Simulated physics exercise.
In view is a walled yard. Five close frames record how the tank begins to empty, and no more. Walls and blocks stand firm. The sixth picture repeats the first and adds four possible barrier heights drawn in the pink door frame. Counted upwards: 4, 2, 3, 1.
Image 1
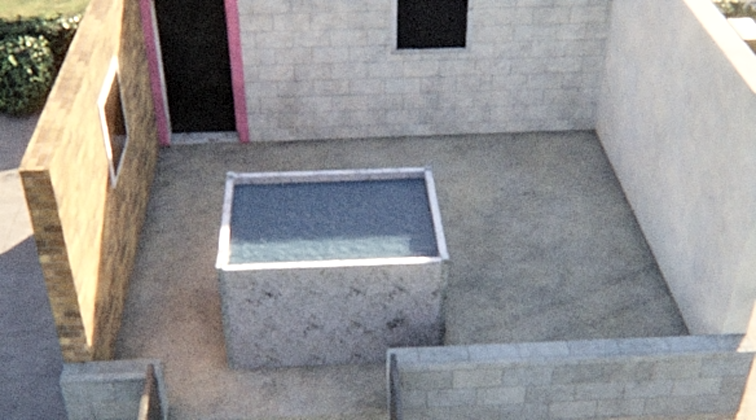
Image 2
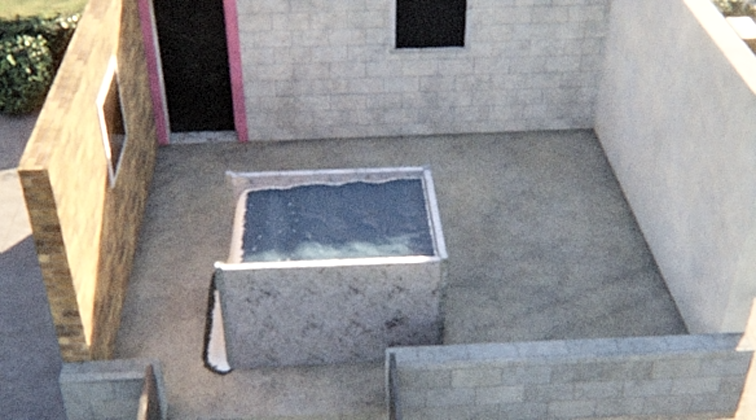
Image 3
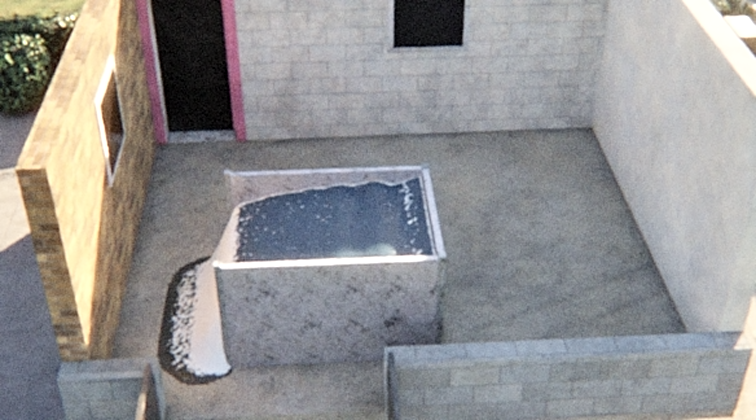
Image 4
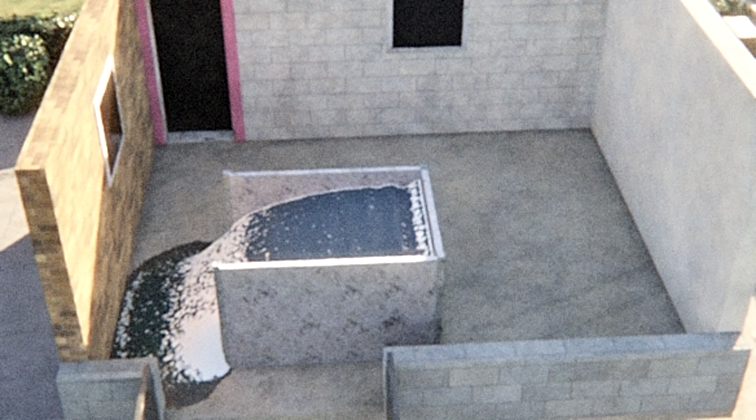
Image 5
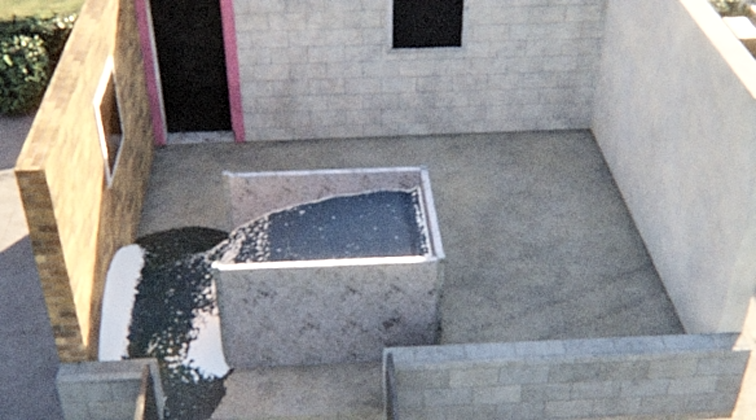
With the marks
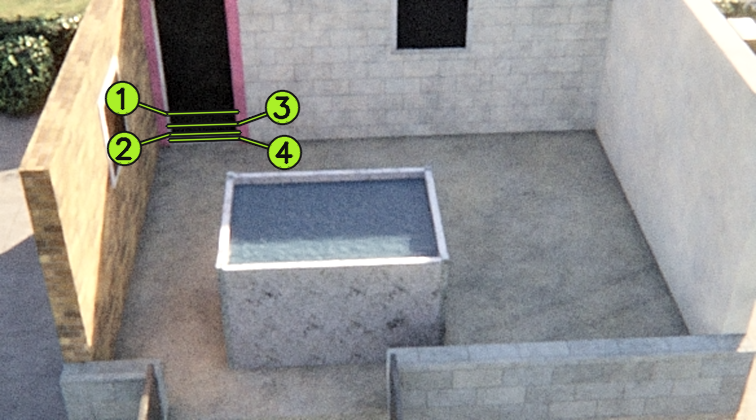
Water lies level in a grey, white-rimmed tank in the middle of a walled yard, seen from above by a still camera. Around it stand a tan brick wall at left, a pale block wall behind with a pink-framed dark doorway, a plain wall at right and low grey walls in front. The tank's left side opens and the water pours out, foaming white, spreading dark across the ground to the brick wall as its level inside drops.
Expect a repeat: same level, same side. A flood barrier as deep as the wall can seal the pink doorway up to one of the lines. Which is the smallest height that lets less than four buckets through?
1.
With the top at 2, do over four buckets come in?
Yes, it does.
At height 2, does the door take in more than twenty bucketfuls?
Yes, clearly.
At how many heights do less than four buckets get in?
One.
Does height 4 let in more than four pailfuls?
Yes, it does.
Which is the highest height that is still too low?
That is height 3.
In lime, 1 at (201, 112); 2 at (204, 133); 3 at (203, 125); 4 at (205, 139); from the bottom up 4, 2, 3, 1.
If 1 is chosen, a bucket or two gets in.
If 2 is chosen, dozens of bucketfuls pour in.
If 3 is chosen, some 15 bucketfuls get in.
If 4 is chosen, dozens of bucketfuls pour in.
